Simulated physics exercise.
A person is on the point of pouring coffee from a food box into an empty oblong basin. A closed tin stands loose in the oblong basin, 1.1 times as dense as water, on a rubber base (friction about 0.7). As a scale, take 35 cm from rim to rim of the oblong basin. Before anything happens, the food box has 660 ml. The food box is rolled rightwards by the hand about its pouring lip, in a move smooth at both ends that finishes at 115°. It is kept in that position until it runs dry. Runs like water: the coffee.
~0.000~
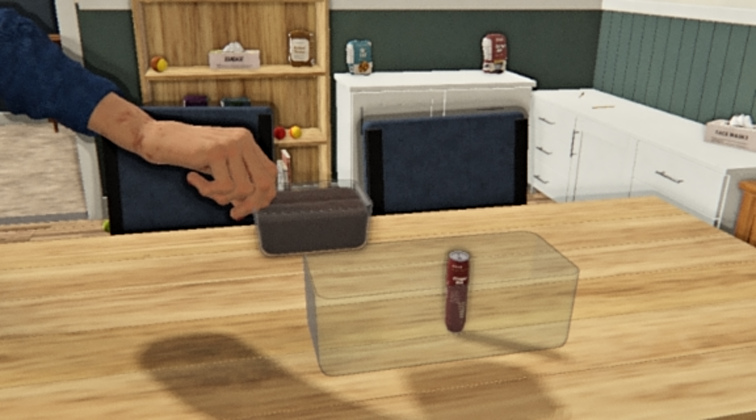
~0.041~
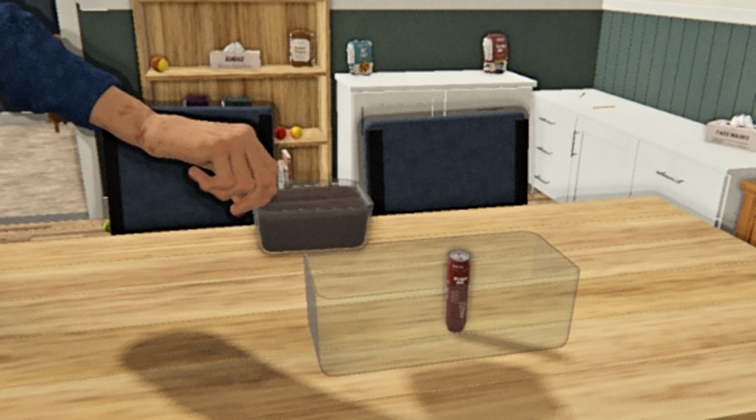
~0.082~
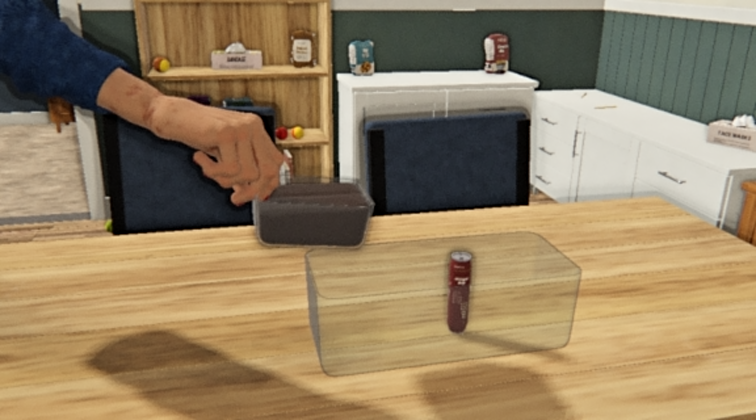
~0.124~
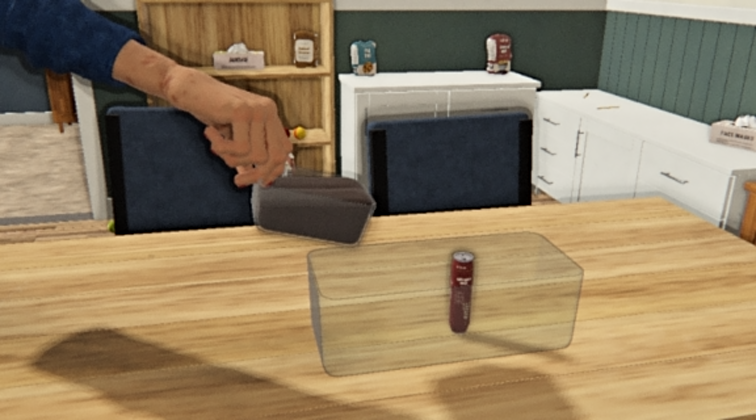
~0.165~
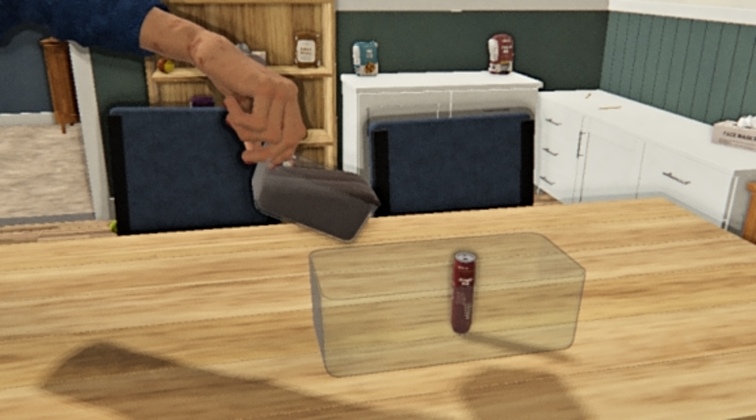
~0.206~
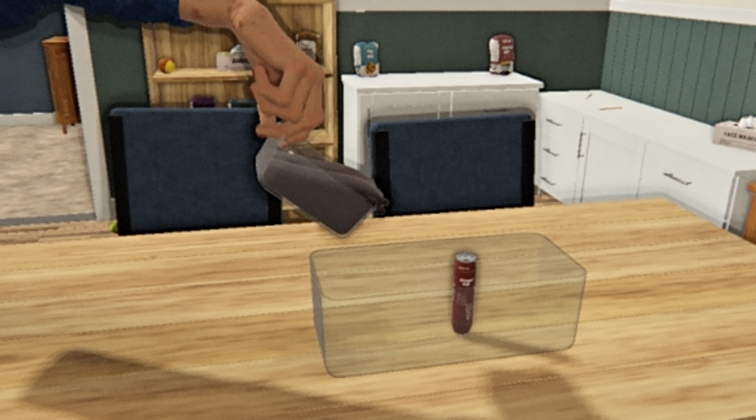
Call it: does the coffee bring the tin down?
Call: Brought down.
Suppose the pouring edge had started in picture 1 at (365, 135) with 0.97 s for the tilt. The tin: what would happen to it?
Result: Tin upright.
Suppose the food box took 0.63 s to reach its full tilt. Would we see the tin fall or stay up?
Tips over.
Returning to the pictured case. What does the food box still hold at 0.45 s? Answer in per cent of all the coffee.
Close to 14 percent of the liquid remains at that time.
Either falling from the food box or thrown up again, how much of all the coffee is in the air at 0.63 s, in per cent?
6 per cent, roughly.
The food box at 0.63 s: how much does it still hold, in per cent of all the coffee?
Roughly 0 per cent.
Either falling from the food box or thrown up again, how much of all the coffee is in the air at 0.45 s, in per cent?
62 %.
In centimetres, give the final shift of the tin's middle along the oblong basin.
In the end the tin's centre has shifted about 3.5 centimetres.
After 0.45 s the tilt is 110° and 15 per cent is still to pour; the tin stands where it began.
After 0.63 s the tilt is 115° and 0 per cent is still to pour; the tin leans 7°.
After 0.82 s the tilt is 115° and 0 per cent is still to pour; the tin leans 5°.
After 1.02 s the tilt is 115° and 0 per cent is still to pour; the tin leans 31°.
In the end the tin lies on its side.
